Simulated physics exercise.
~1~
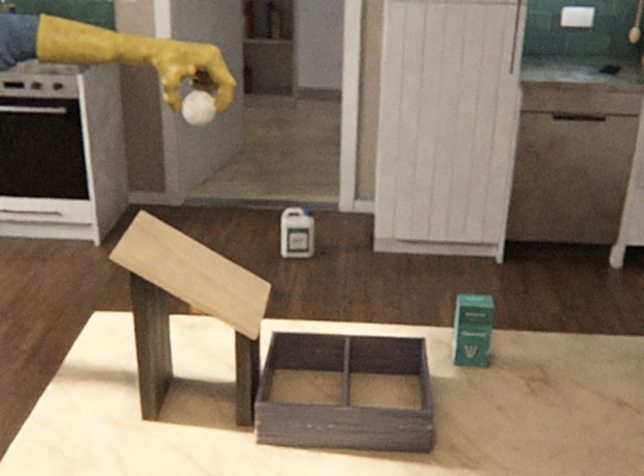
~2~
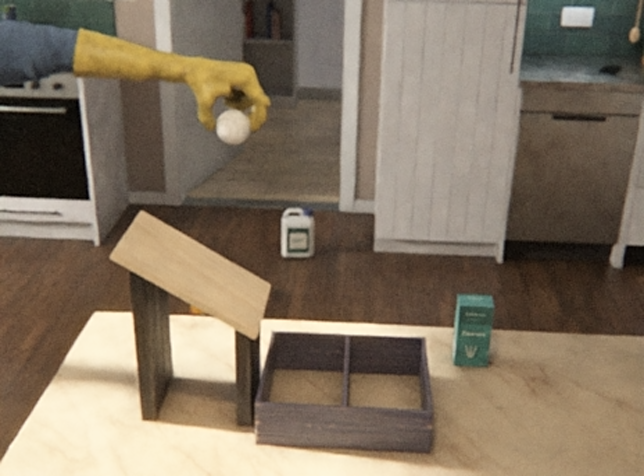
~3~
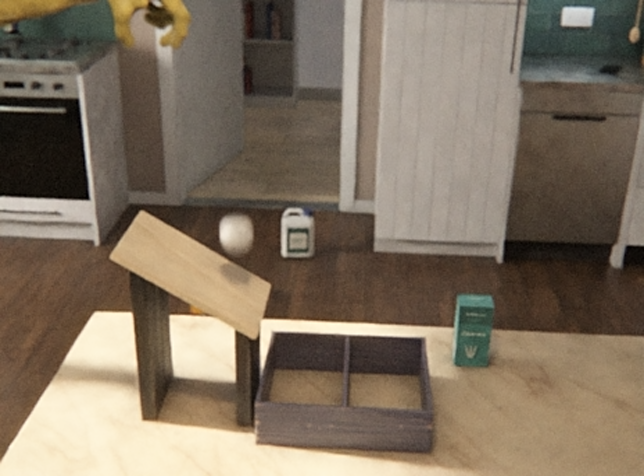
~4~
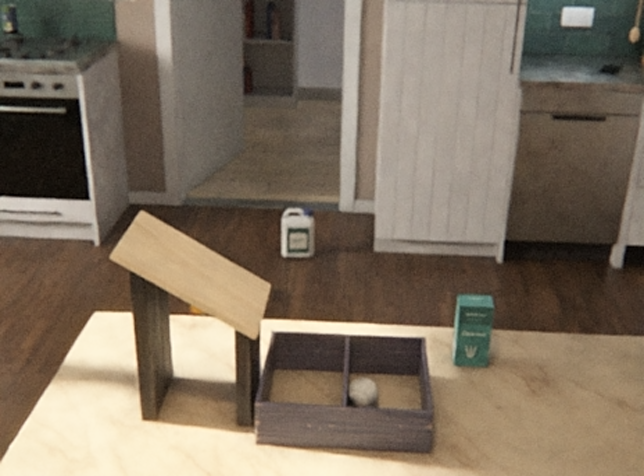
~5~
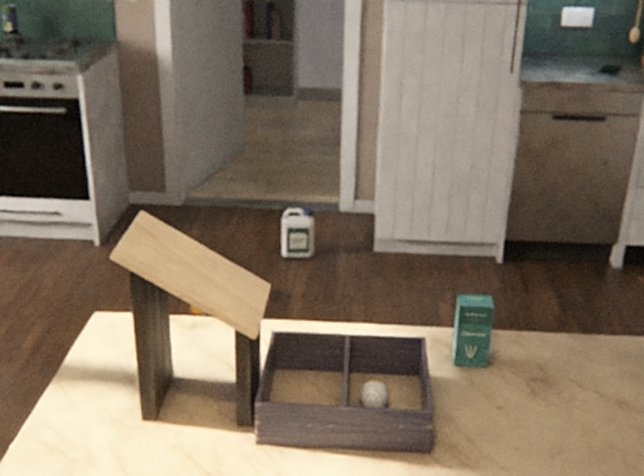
A white ball drops from a gloved hand above a sloped board and settles in the tray's farther bay.
